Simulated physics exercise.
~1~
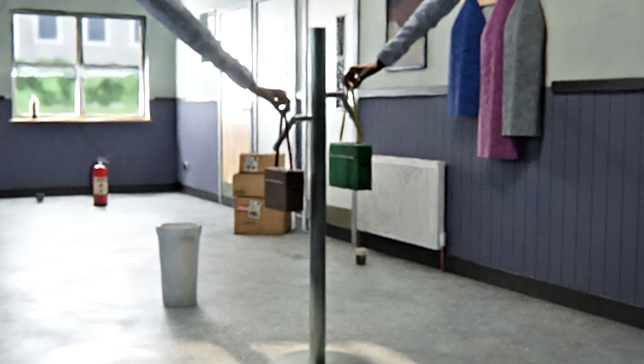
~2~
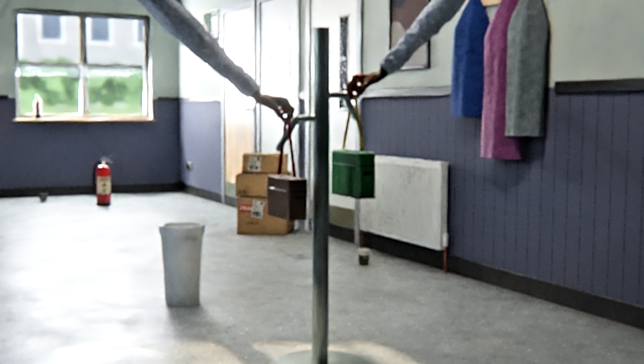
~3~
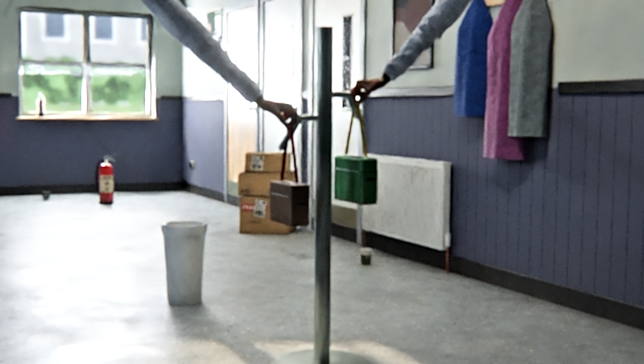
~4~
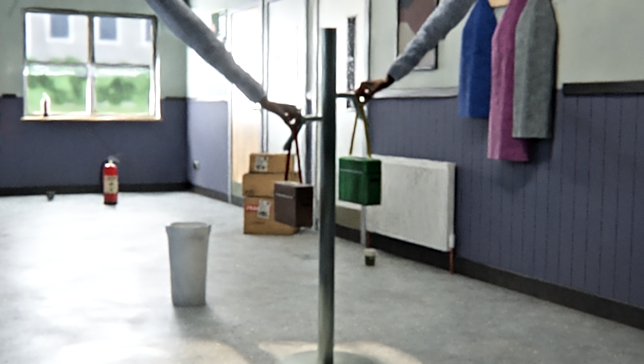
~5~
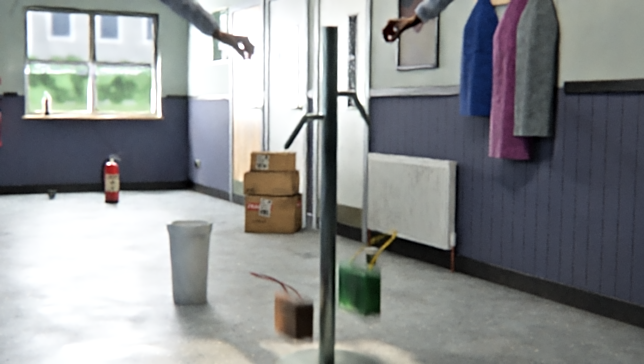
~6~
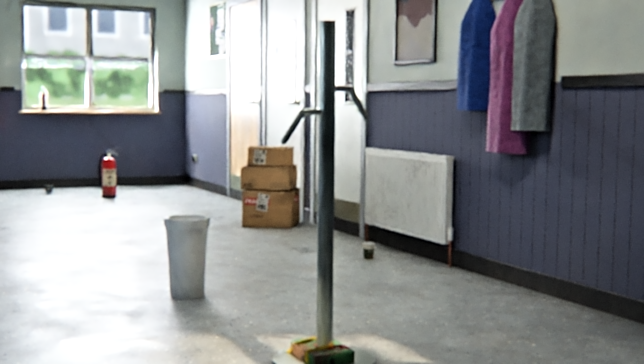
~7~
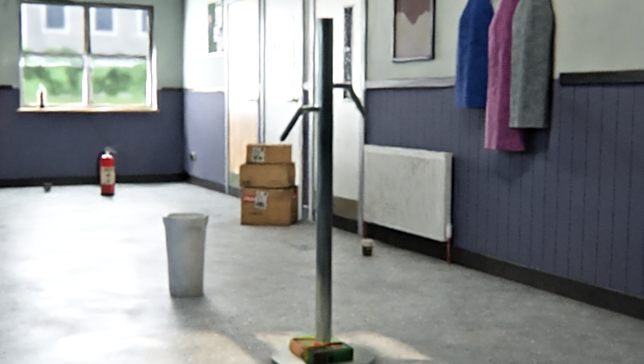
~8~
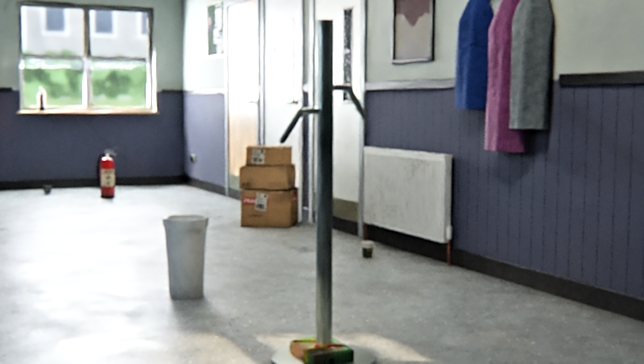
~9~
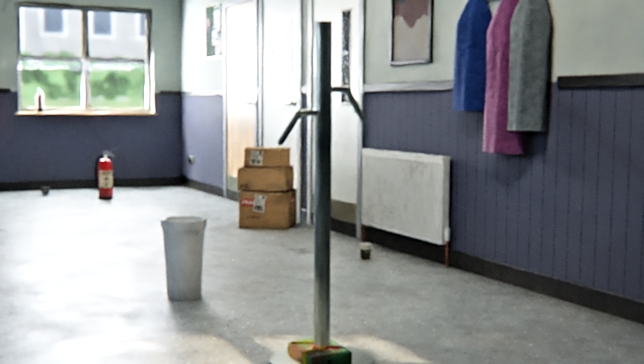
The video shows two hands lowering a brown case and a green case by their loops beside the pegs of an upright metal stand. The hands let go and draw back, both cases drop, and they end lying on their sides on the floor at the stand's base.
